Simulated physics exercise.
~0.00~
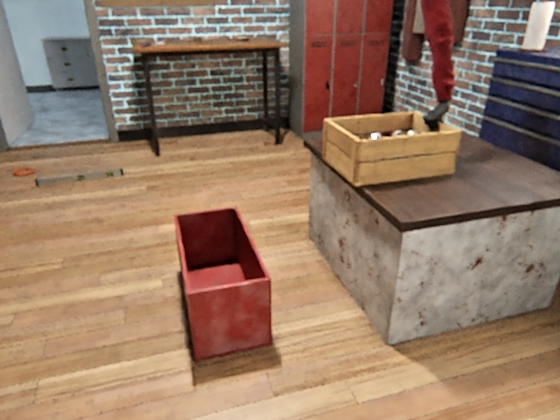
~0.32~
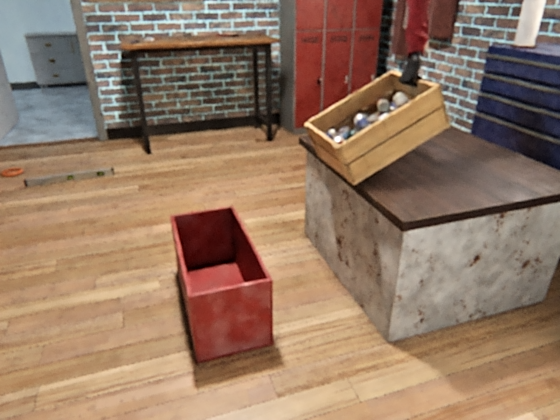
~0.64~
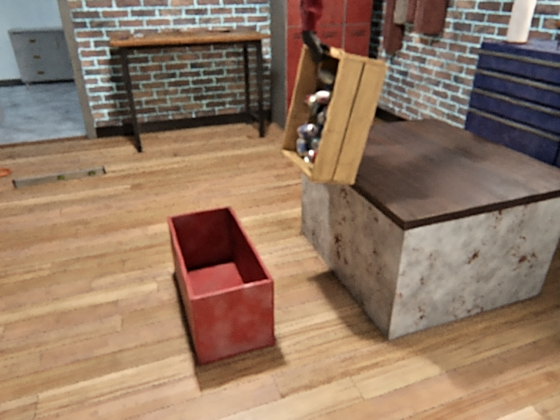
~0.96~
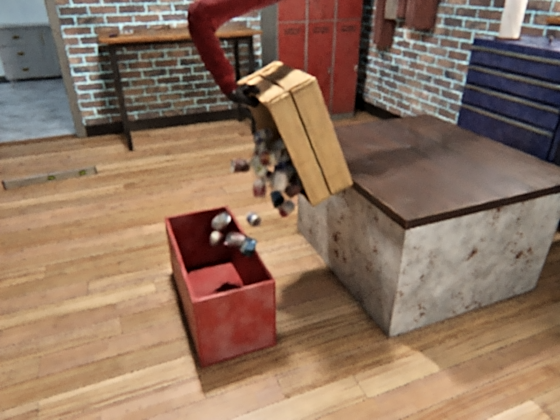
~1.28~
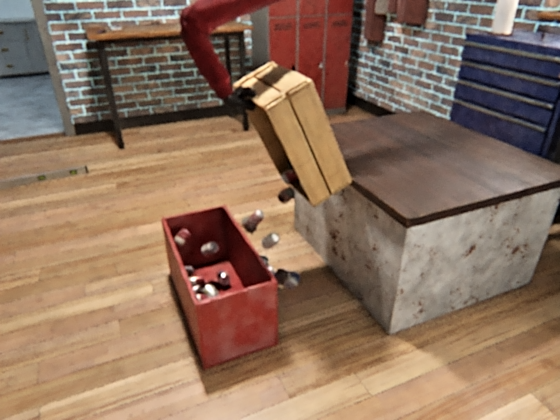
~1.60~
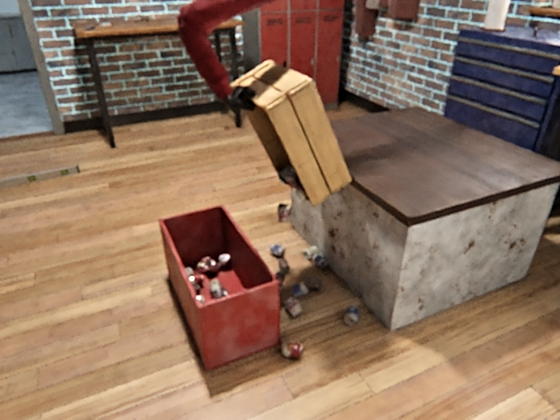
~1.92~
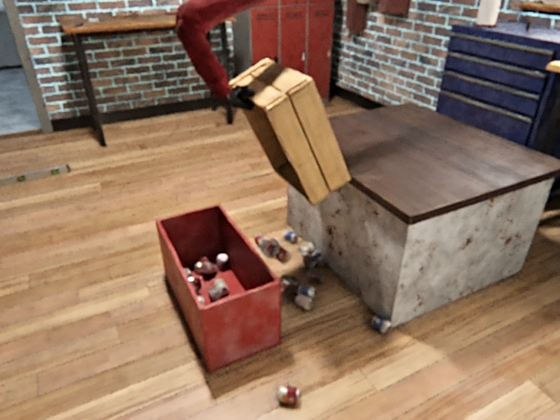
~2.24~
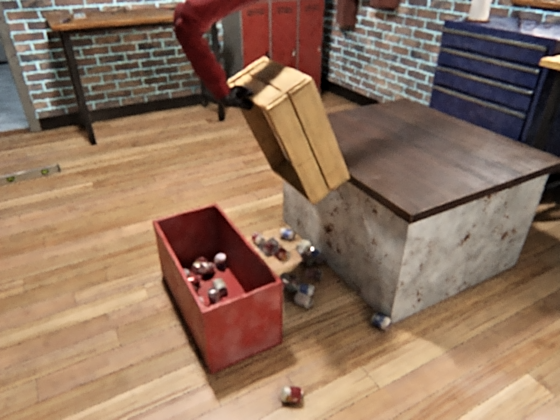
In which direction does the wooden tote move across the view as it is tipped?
The wooden tote moves to the left as it tips over the edge of the bench.
